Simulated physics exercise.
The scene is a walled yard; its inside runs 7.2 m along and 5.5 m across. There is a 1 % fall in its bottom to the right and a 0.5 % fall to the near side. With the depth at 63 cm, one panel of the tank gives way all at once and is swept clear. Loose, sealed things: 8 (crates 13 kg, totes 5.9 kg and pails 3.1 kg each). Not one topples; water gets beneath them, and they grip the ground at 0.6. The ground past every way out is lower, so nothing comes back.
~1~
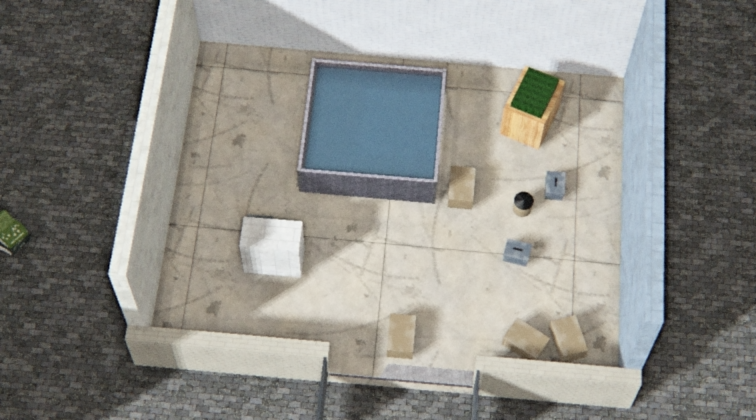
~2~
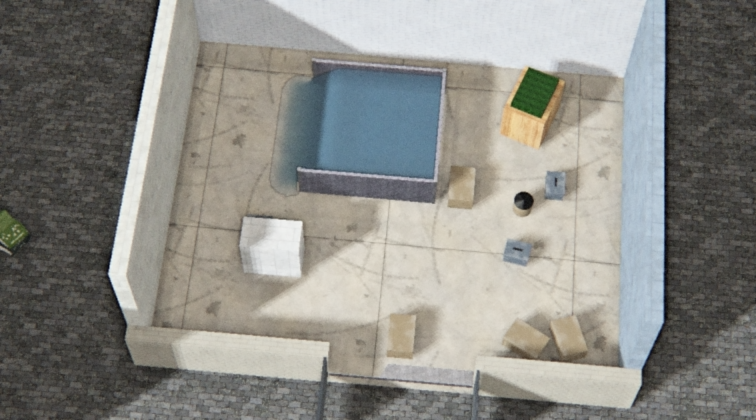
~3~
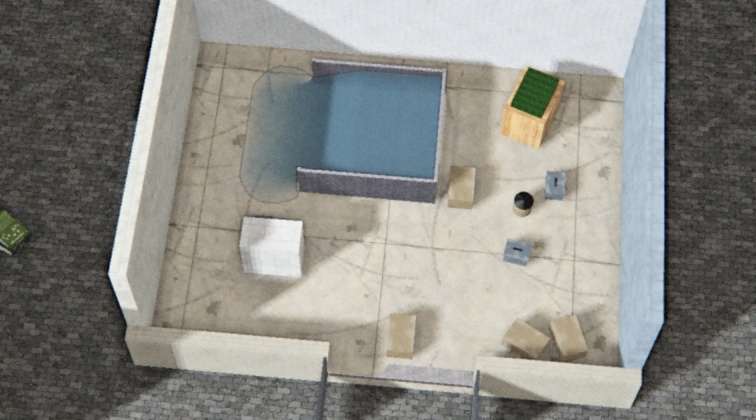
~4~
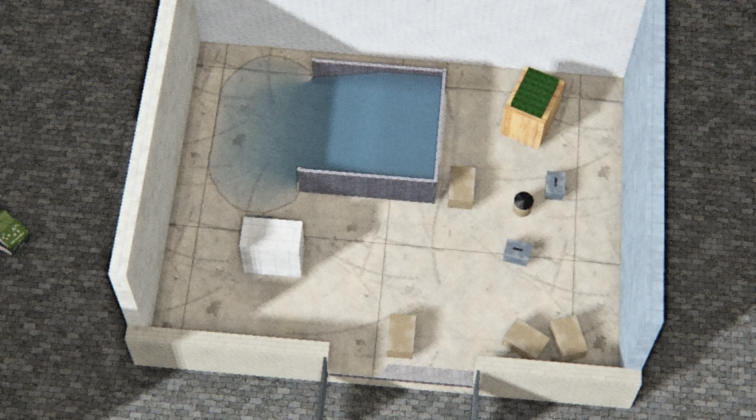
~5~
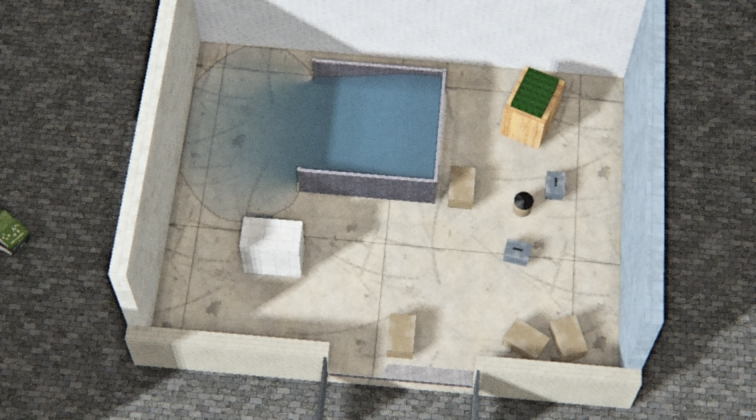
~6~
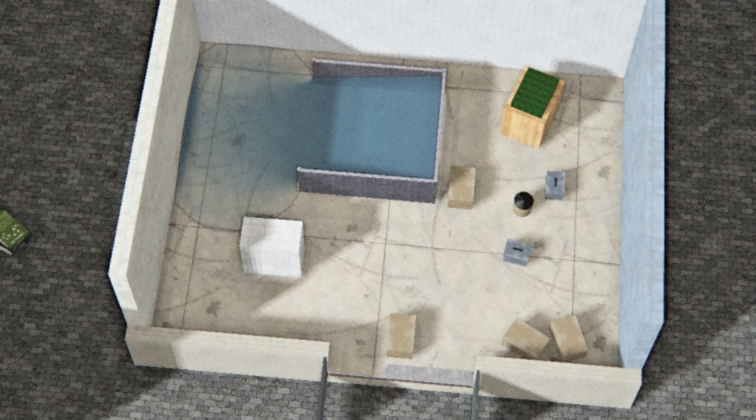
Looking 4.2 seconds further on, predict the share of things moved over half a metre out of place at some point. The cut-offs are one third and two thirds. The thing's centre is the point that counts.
A low fraction is pushed that far, below a third.
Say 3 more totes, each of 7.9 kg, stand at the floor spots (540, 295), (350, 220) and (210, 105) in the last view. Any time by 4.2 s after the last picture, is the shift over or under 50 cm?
Each in turn ends up within the limit, within the limit, beyond the limit.
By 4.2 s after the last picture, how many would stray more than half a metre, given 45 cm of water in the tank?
In that case the number is 1.
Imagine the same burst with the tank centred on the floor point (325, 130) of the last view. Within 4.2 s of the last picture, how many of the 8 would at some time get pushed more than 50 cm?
Result: 2.
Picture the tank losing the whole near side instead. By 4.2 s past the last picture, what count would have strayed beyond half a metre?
You'd get 4 in that case.
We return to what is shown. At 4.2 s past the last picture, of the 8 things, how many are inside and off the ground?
Count: 0.
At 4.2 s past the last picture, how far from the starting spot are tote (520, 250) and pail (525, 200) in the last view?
Object 1: 5 cm. Object 2: 0 cm.
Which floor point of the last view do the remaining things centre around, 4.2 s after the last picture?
It sits at about (503, 262).
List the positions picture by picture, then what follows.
In the first picture, a crate at (462, 183), on the bottom; a tote at (259, 223), on the bottom; 4.2 m2 under water; 0 of 8 have shifted.
In the second picture, a crate at (462, 183) rests on the ground; a tote at (259, 223), on the bottom; 5.3 m2 under water; 0 of 8 have shifted.
In the third picture, a crate at (462, 183) rests on the ground; a tote at (259, 223), on the bottom; water covers 6.5 m2; 0 of 8 have shifted.
In the fourth picture, a crate at (462, 183), on the bottom; a tote at (259, 223), on the bottom; water covers 8.1 m2; 0 of 8 have shifted.
In the fifth picture, a crate at (462, 183), on the bottom; a tote at (259, 223) rests on the ground; water covers 9.8 m2; 0 of 8 have shifted.
In the sixth picture, a crate at (462, 183) rests on the ground; a tote at (259, 223) rests on the ground; water covers 10.5 m2; 0 of 8 have shifted.
Then, 0.4 s after the last picture 0 of 8 are over 50 cm from their spots; 0 afloat.
Then, 1.5 s after the last picture 0 of 8 are over 50 cm from their spots; 0 afloat.
Then, 2.8 s after the last picture 0 of 8 are over 50 cm from their spots; 0 afloat.
Then, 4.2 s after the last picture 2 of 8 are over 50 cm from their spots, and 2 have been at some point; 0 afloat.
